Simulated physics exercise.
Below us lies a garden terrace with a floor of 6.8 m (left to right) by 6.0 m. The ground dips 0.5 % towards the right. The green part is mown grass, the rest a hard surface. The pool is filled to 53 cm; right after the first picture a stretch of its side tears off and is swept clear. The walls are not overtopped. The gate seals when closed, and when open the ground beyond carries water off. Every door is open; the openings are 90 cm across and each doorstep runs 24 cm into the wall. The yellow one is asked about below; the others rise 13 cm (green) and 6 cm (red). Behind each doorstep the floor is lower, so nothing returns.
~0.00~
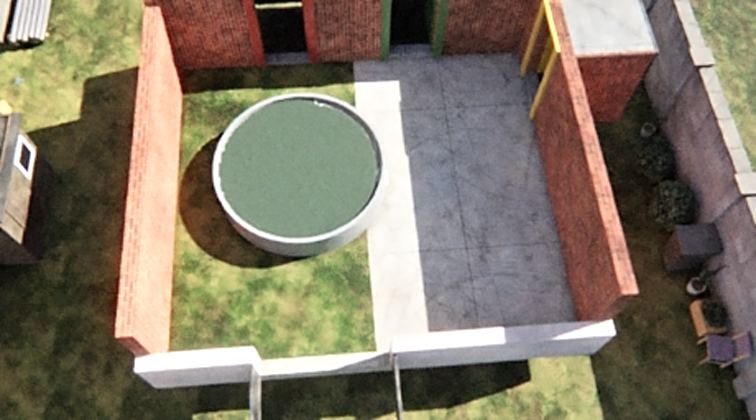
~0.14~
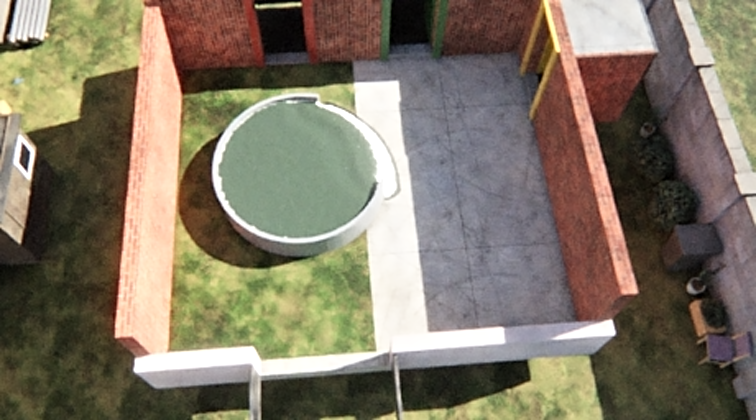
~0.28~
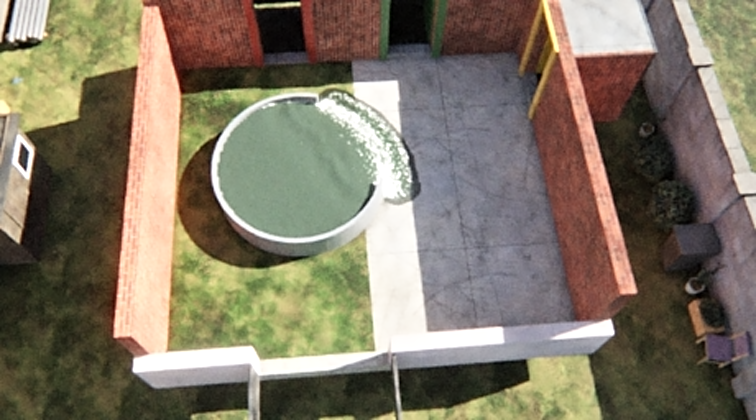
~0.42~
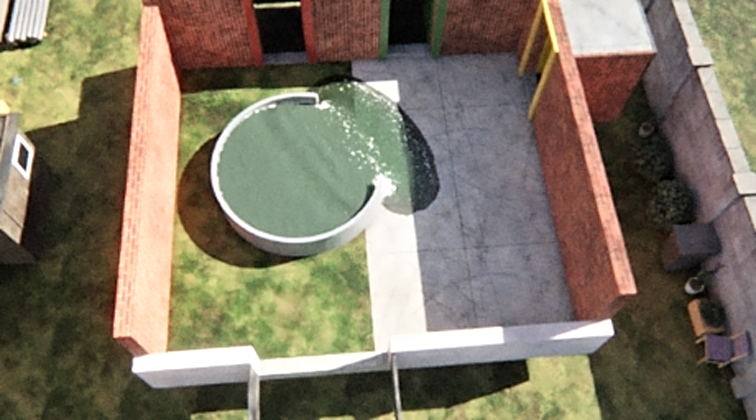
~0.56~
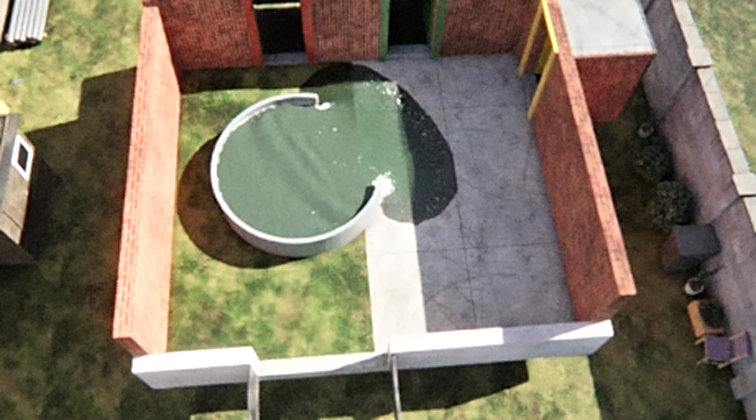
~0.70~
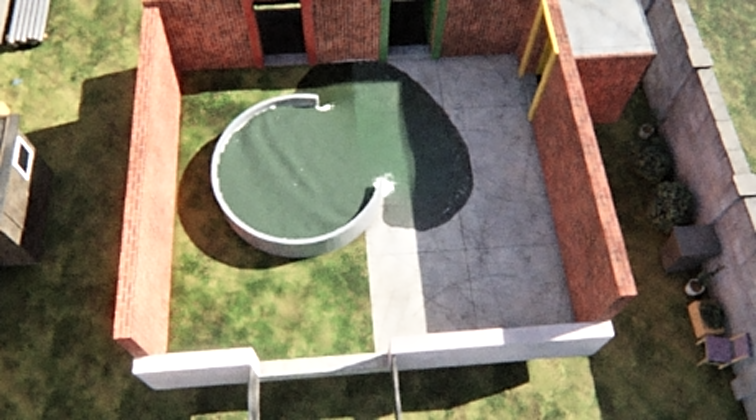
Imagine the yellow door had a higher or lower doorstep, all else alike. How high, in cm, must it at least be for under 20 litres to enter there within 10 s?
It would have to be roughly 32 cm high.
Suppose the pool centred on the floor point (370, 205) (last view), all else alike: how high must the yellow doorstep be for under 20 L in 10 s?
About 32 cm.
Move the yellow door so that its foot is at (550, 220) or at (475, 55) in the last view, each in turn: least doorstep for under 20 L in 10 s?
Roughly 10.0 and 31 cm.
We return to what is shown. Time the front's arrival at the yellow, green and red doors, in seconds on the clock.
Arrival: Yellow 1.6 s, green 0.9 s, red 1.3 s.
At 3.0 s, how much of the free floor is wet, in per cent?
About 45 per cent.
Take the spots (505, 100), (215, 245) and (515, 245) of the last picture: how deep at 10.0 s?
Roughly 9, 3 and 12 cm, in turn.
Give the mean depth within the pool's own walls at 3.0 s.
Roughly 21 cm on average.
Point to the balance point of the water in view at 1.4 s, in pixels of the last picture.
Around (337, 162).
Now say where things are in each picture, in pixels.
The first picture shows still water, 53 cm deep, in the pool at (301, 166); the yellow door at (539, 62) is dry.
In the second picture, the gap is at (368, 138), the front 0.3 m out at a hidden place; the back of the pool holds 53 cm.
In the third picture, the gap is at (367, 139), the front 0.6 m out at (338, 92); the back of the pool holds 53 cm.
In the fourth picture, water pours out at (367, 139) and has run 1.0 m, to (435, 183); about 8 cm deep outside, 53 cm at the back.
In the fifth picture, the gap is at (366, 140), the front 1.4 m out at (369, 72); the back of the pool holds 53 cm.
In the sixth picture, the gap is at (367, 141), the front 1.7 m out at (383, 64); the back of the pool holds 53 cm; the yellow door at (538, 64), 3.4 m from the gap, is still 1.7 m from the nearest water.
After 1.4 s water covers 35 % of the floor, deepest (25 cm) near (369, 138); it has not reached the yellow door.
After 3.0 s water covers 45 % of the floor, deepest (40 cm) near (511, 55); 34 cm at the yellow door, 111 litres in over its 14 cm doorstep.
After 10.0 s water covers 95 % of the floor, deepest (14 cm) near (551, 339); 9 cm at the yellow door, 265 litres in over its 14 cm doorstep.
At the yellow door as built, the water arrived by 1.6 s and peaked near 37 cm at 2.6 s.
Run again over the same 10 s with other heights there, 41 litres in over 28 cm, 5 litres over 37.5 cm. The limit of 20 litres is kept from about 32 cm up.
